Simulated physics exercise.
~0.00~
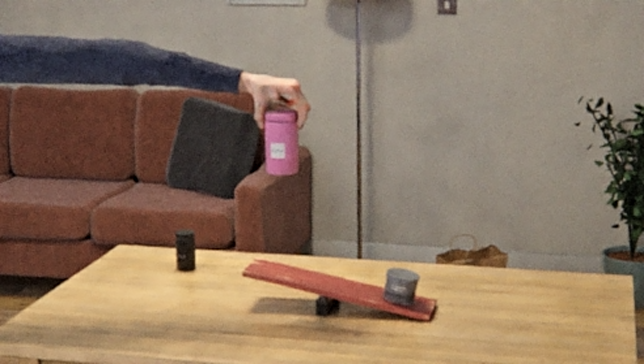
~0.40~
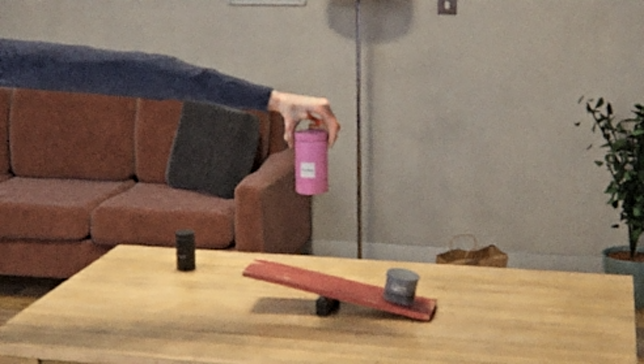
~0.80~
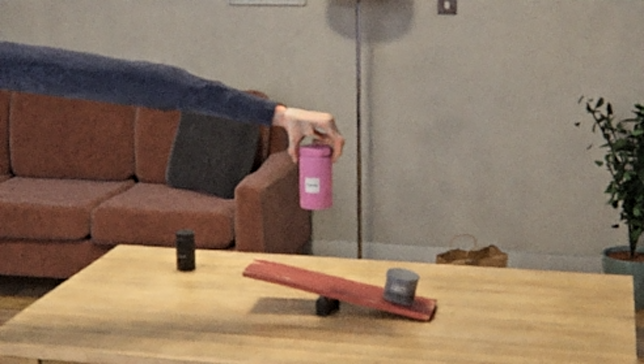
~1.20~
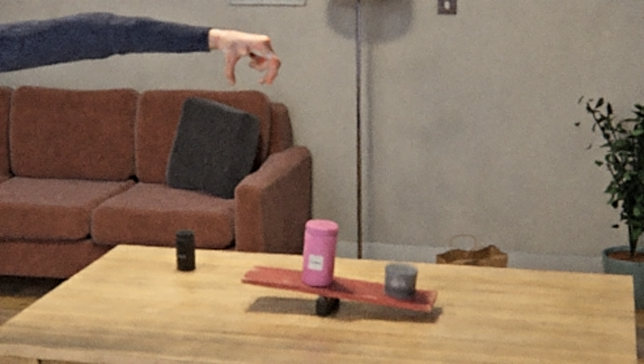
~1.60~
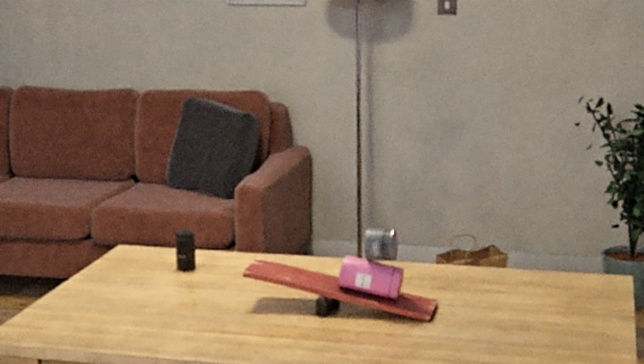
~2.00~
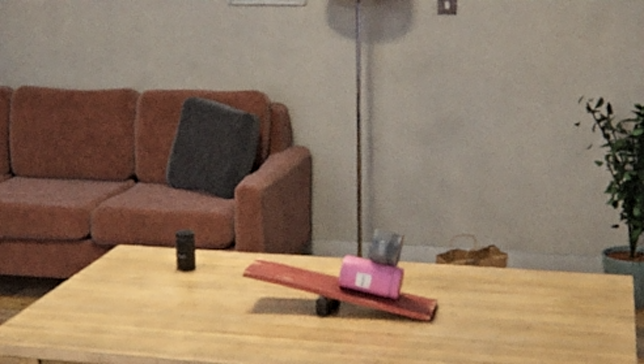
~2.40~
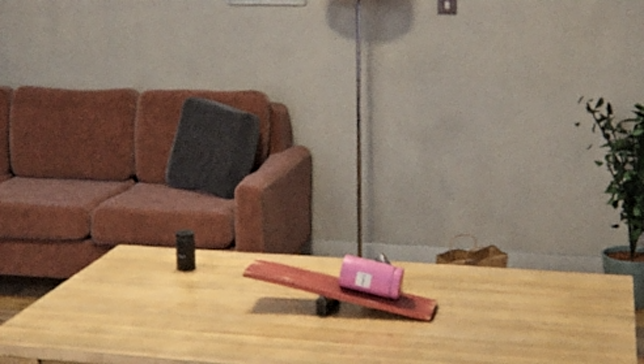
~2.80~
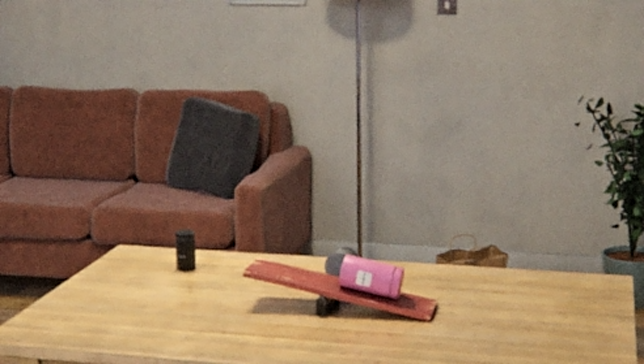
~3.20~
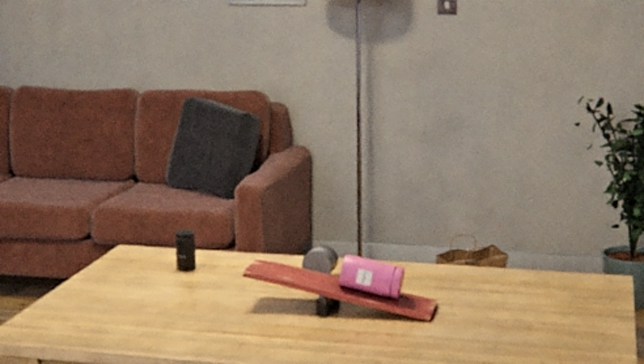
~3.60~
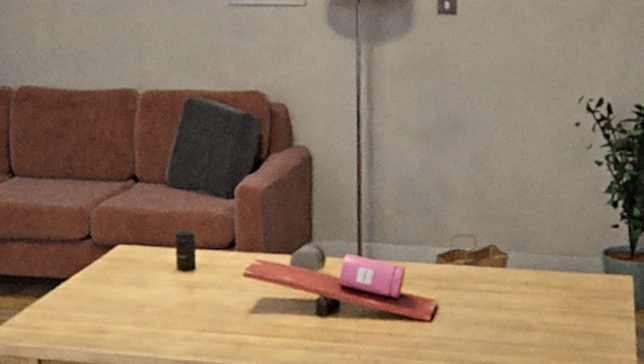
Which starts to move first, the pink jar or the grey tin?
The pink jar starts to move first, carried by the hand while the grey tin is still resting on the low end of the plank.
